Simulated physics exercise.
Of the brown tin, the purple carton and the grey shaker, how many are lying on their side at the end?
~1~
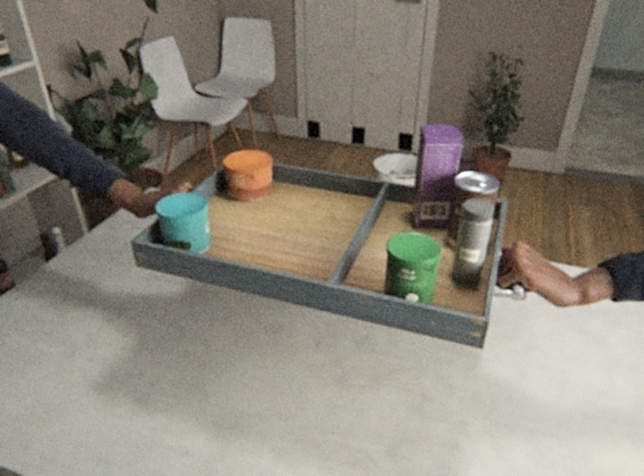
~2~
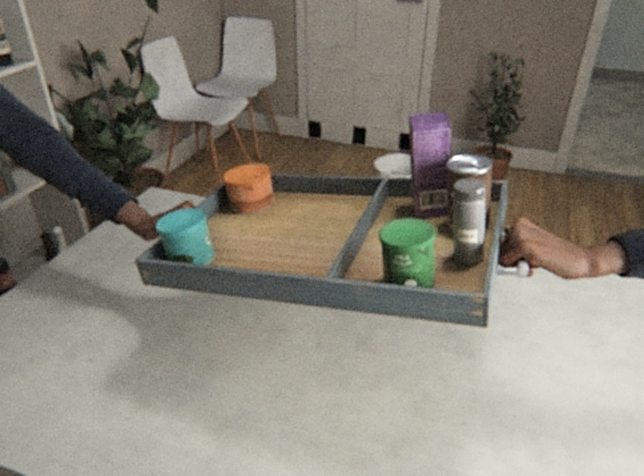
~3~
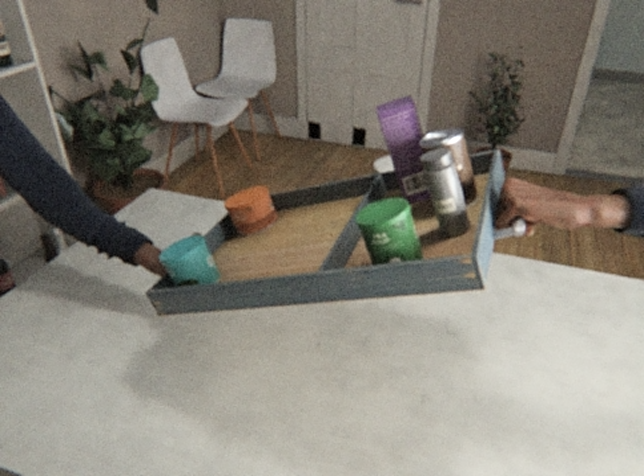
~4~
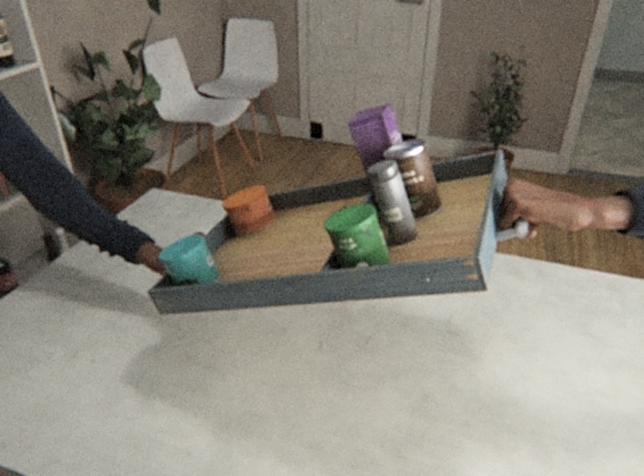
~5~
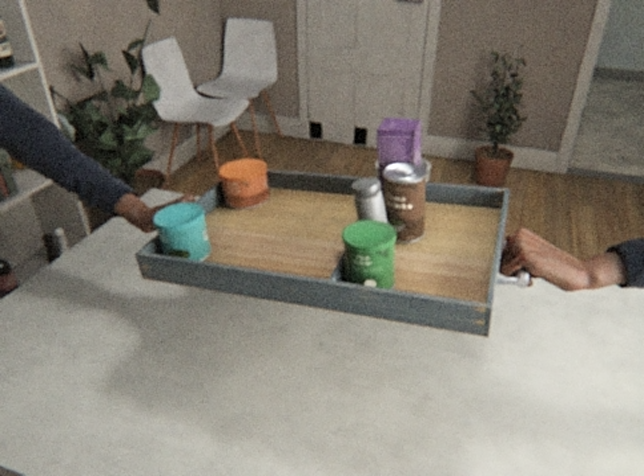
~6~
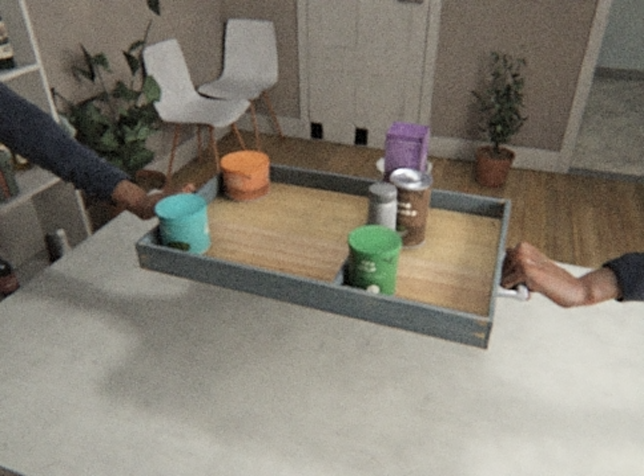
None of them are lying down. The brown tin, purple carton and grey shaker all lean and slide left as the tray tips, but end up standing.
Two hands tilting a tray left, then levelling it, as two tins, a grey shaker and purple carton slide left, ending upright.
